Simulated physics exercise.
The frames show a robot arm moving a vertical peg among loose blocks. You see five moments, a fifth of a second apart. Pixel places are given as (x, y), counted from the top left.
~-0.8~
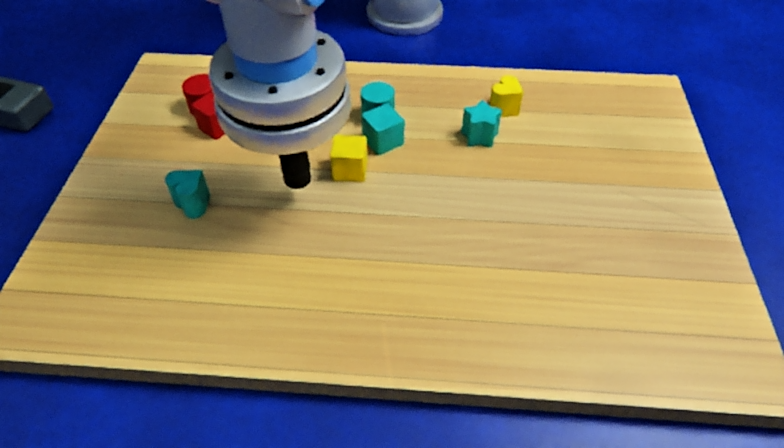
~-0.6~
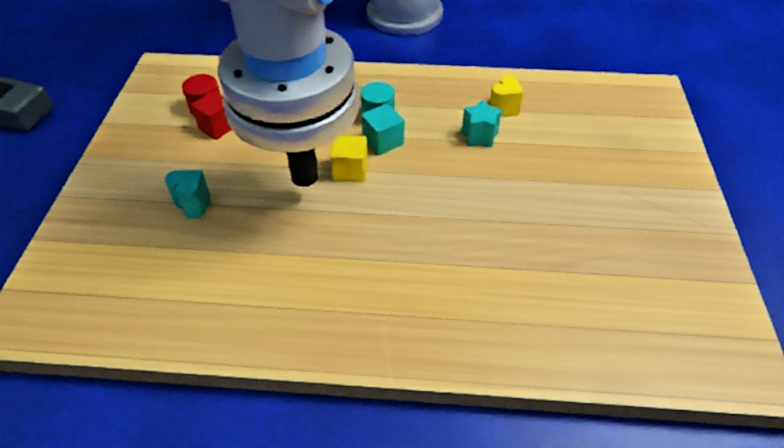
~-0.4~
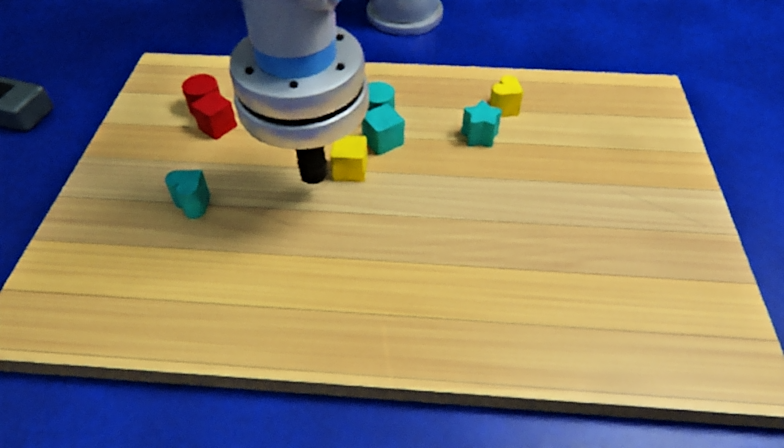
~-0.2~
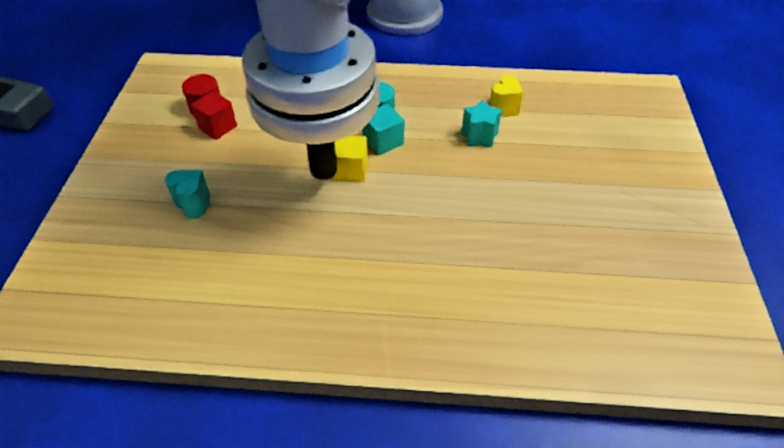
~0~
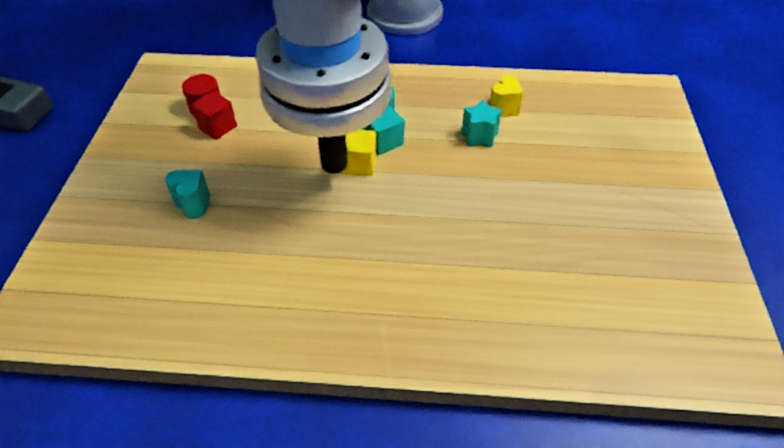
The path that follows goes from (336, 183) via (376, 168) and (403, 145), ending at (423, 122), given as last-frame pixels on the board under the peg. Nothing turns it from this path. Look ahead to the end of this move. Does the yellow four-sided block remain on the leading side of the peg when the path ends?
Yes, that is what happens.
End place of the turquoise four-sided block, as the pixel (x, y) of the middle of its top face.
I'd expect the centre of its top face to be at (423, 63).
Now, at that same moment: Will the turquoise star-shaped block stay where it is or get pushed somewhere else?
The turquoise star-shaped block does not move.
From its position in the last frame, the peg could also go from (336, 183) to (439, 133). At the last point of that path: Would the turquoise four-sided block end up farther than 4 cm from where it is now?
In short: Yes.
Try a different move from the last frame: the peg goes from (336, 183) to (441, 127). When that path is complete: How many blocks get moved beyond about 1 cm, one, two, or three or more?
My forecast: 2.
The first path, step by step. One third of the way, peg at (376, 151); yellow four-sided block at (386, 126), turned 20° clockwise; turquoise four-sided block at (402, 107), turned 30° anticlockwise.
Two thirds of the way, peg at (403, 127); yellow four-sided block at (408, 103); turquoise four-sided block at (416, 84), turned 45° anticlockwise.
At the end, peg at (424, 104); yellow four-sided block at (425, 81); turquoise cylinder still; turquoise four-sided block at (423, 63), turned 65° anticlockwise; turquoise star-shaped block still.
